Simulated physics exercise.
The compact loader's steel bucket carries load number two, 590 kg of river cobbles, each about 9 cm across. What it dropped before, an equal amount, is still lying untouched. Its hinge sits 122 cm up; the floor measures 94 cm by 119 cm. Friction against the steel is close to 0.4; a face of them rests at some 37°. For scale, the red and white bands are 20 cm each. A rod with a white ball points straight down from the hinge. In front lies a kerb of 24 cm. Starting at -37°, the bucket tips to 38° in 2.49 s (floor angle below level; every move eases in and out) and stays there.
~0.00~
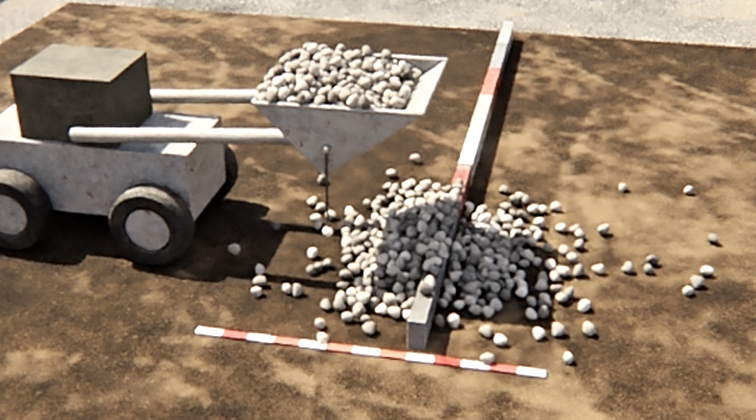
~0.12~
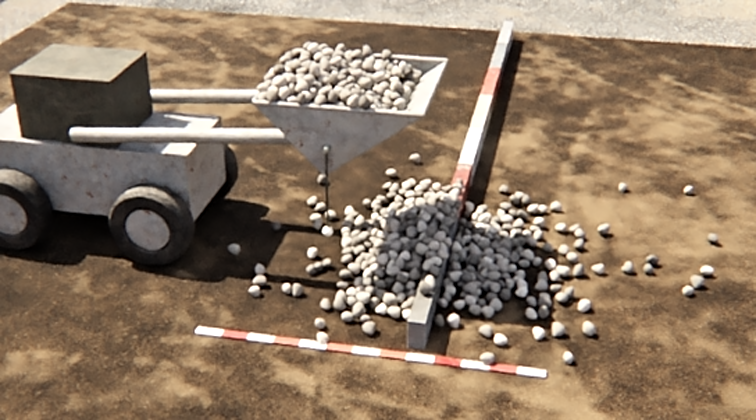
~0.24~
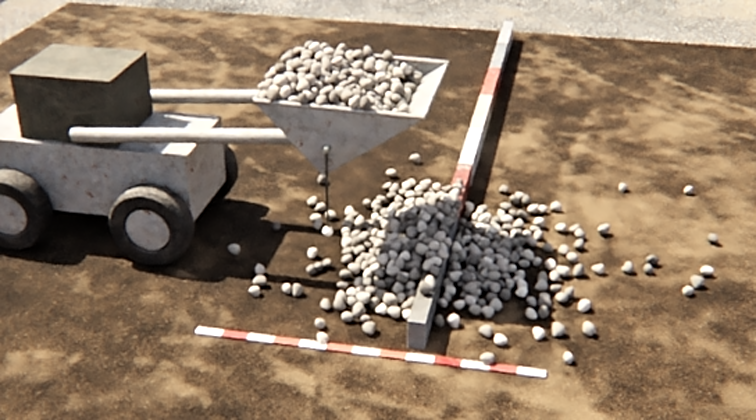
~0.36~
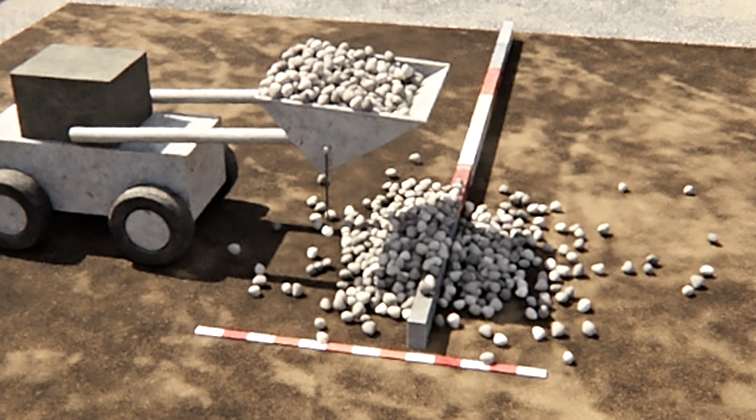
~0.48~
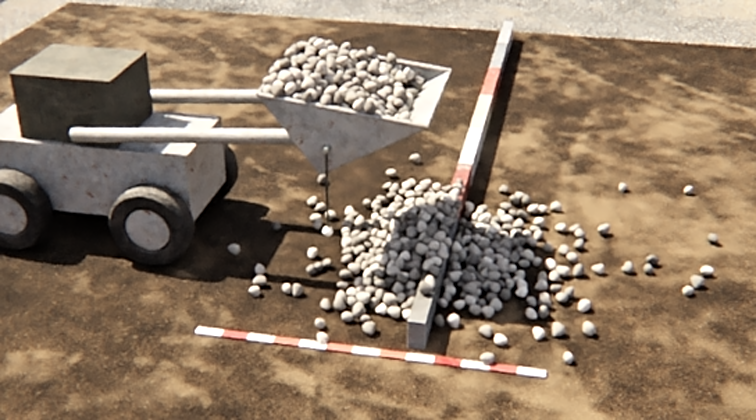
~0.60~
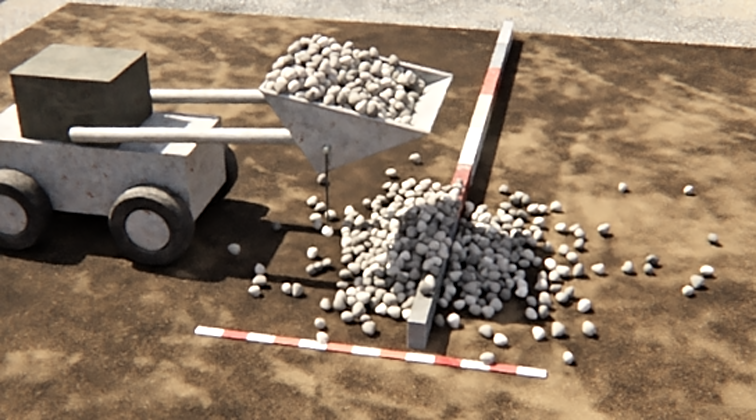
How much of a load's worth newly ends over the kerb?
Some 74 per cent is added.
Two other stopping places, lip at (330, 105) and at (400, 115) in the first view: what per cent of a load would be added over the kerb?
Near 0 per cent from the first place, 45 from the second.
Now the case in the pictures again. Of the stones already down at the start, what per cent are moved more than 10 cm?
Roughly 15 per cent of them.
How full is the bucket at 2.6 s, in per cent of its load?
Roughly 10 per cent is still inside.
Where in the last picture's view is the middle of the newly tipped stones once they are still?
Around (480, 246).
After 1.9 s the floor is at 26°; in per cent of one load, 83 in the bucket, 81 on this side of the kerb, 36 over the kerb; the foremost stones are at (678, 257).
After 2.6 s the floor is at 38°; in per cent of one load, 12 in the bucket, 98 on this side of the kerb, 91 over the kerb; the foremost stones are at (679, 260).
After 2.9 s the floor is at 38°; in per cent of one load, 0 in the bucket, 96 on this side of the kerb, 104 over the kerb; the foremost stones are at (685, 261).
After 5.7 s the floor is at 38°; in per cent of one load, 0 in the bucket, 94 on this side of the kerb, 107 over the kerb; the foremost stones are at (691, 262). Net gain over the kerb, 74.
